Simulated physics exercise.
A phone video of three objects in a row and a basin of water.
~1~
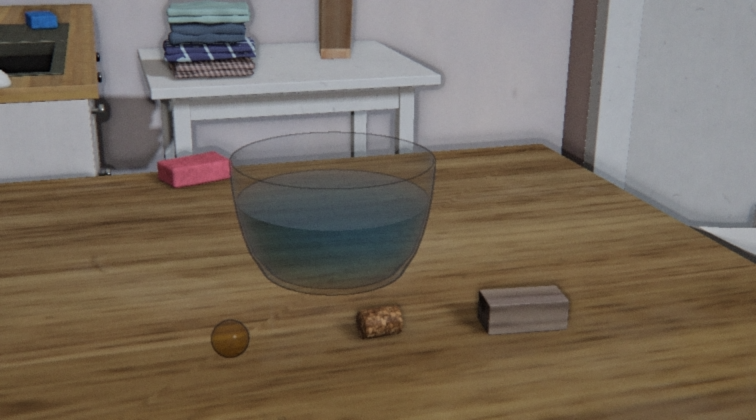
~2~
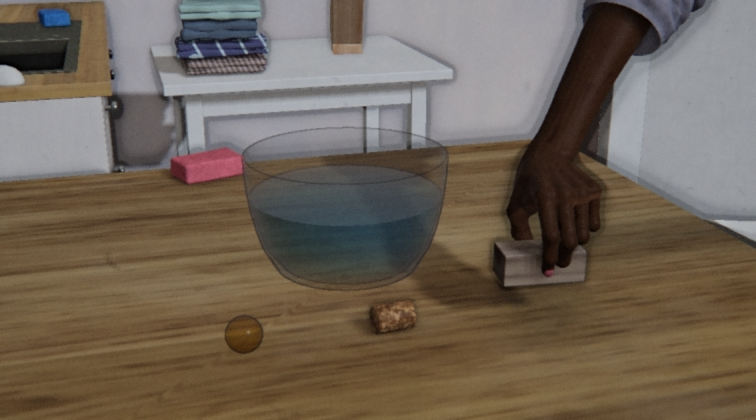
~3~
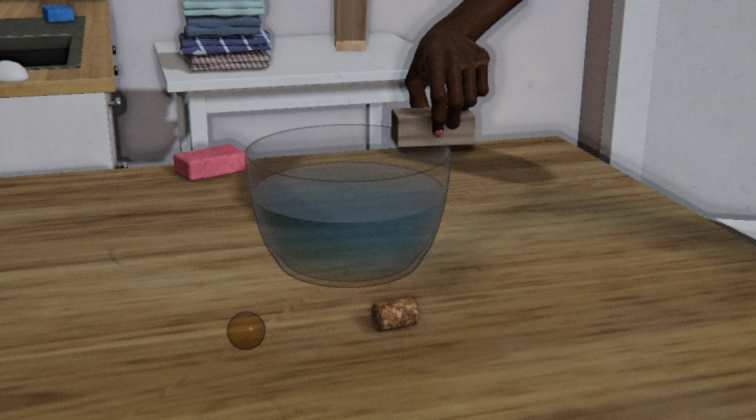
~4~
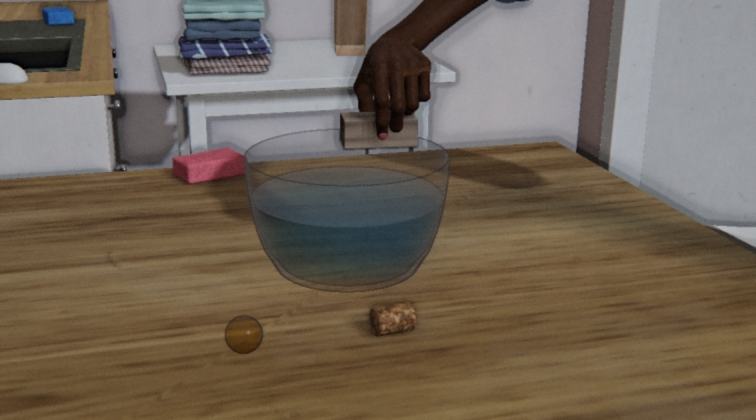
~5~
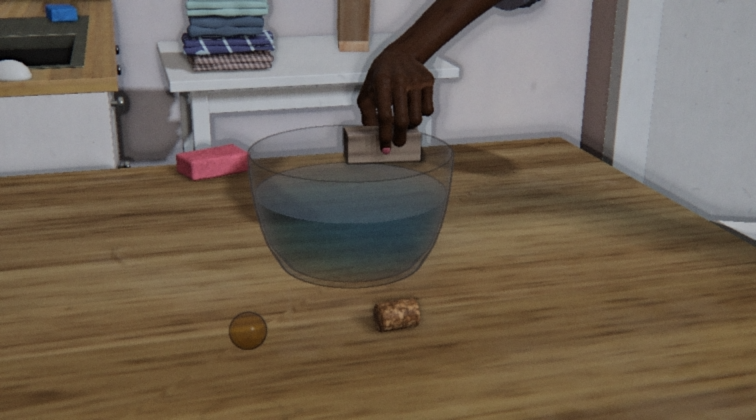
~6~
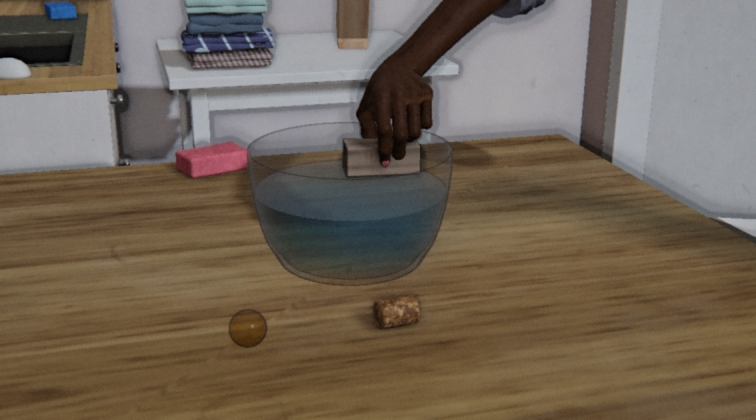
A hand picked up the wooden block from the right of a cork and a small amber ball, carried it left over a glass bowl of water, and lowered it to just above the surface.
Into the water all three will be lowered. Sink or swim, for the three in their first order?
Left drops down, middle stays afloat, right stays afloat.
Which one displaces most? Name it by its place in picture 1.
Finding: The body at the right end.
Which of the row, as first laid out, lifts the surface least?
The central item.
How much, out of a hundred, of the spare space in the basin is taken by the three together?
That comes out at around 6 percent.
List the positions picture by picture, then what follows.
The row from the left; glass marble (230, 339); cork (379, 322); wooden block (522, 310), in the first frame.
A hand picks up the wooden block; wooden block (538, 262); cork (393, 317), in the second frame.
It is carried over; wooden block (433, 127); glass marble (247, 331), in the third frame.
It is above the basin; wooden block (378, 130); cork (393, 319), in the fourth frame.
It comes down; wooden block (382, 144); glass marble (248, 331), in the fifth frame.
It is just over the surface; glass marble (248, 328); cork (396, 312); wooden block (381, 156), in the sixth frame.
Shortly, the wooden block bobs at the top.
Then, the cork bobs at the top.
At the finish, the glass marble ends at the bottom; afloat, cork and wooden block.
